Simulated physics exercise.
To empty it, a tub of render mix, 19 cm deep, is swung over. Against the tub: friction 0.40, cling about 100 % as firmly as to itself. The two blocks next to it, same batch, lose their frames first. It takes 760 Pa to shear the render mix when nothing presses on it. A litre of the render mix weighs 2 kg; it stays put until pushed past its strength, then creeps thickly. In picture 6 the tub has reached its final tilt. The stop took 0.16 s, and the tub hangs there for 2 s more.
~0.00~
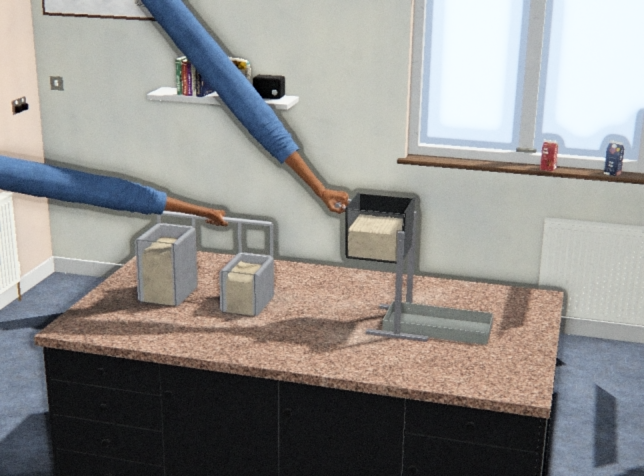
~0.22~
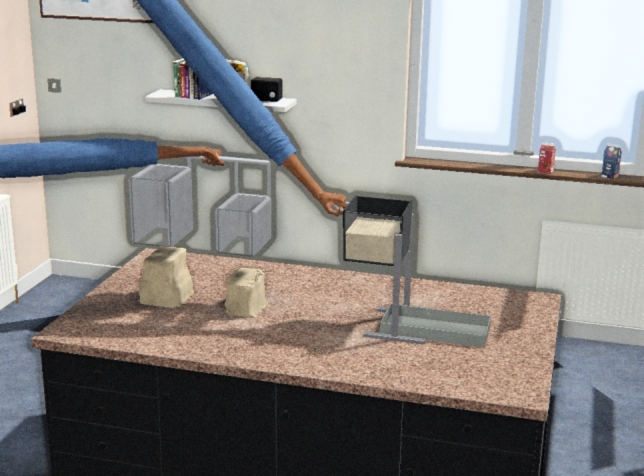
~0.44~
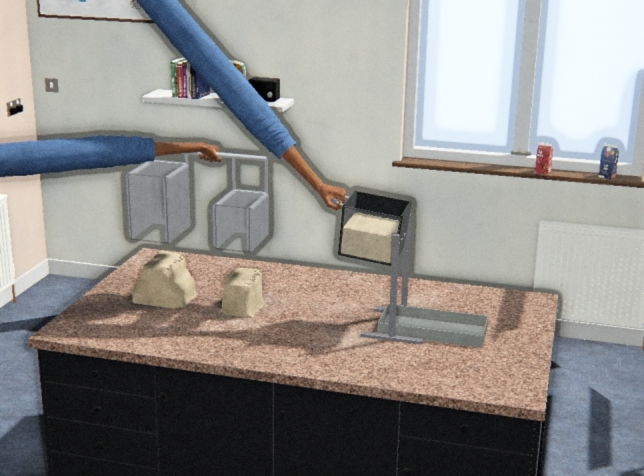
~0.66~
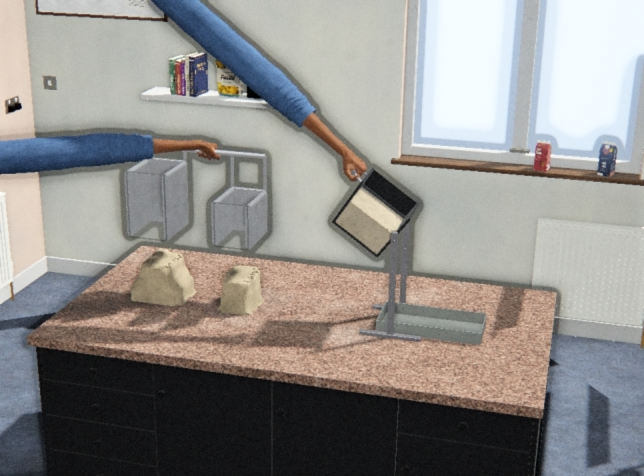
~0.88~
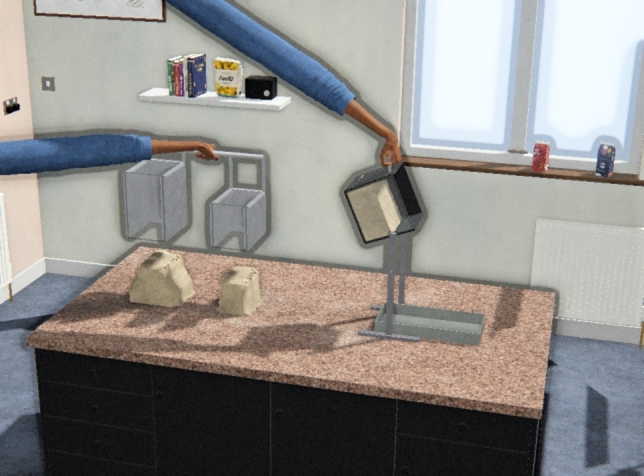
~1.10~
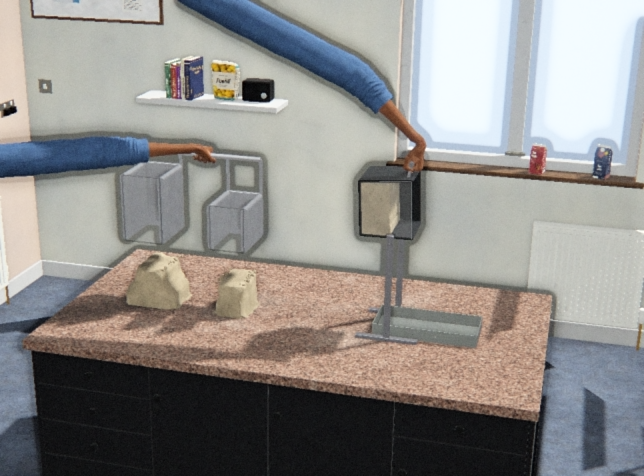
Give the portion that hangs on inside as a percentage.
The portion that hangs on inside is near 100 %.
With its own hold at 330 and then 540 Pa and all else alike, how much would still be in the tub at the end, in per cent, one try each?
In that order: 70 %, 100 %.
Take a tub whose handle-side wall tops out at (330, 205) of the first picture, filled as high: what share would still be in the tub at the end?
It would be near 100 %.
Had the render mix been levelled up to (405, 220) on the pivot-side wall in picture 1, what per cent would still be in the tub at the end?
In that case some 100 per cent.
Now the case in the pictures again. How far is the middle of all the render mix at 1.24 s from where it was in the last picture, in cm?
Roughly 1 cm.
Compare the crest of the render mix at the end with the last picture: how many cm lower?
About 4 cm.
By 1.24 s, the tub is at 87 degrees and holds 100 %.
By 1.41 s, the tub is at 87 degrees and holds 100 %.
By 1.58 s, the tub is at 87 degrees and holds 100 %.
By 1.75 s, the tub is at 87 degrees and holds 100 %.
By 3.10 s, at the end, the tub is at 87 degrees and holds 100 %.
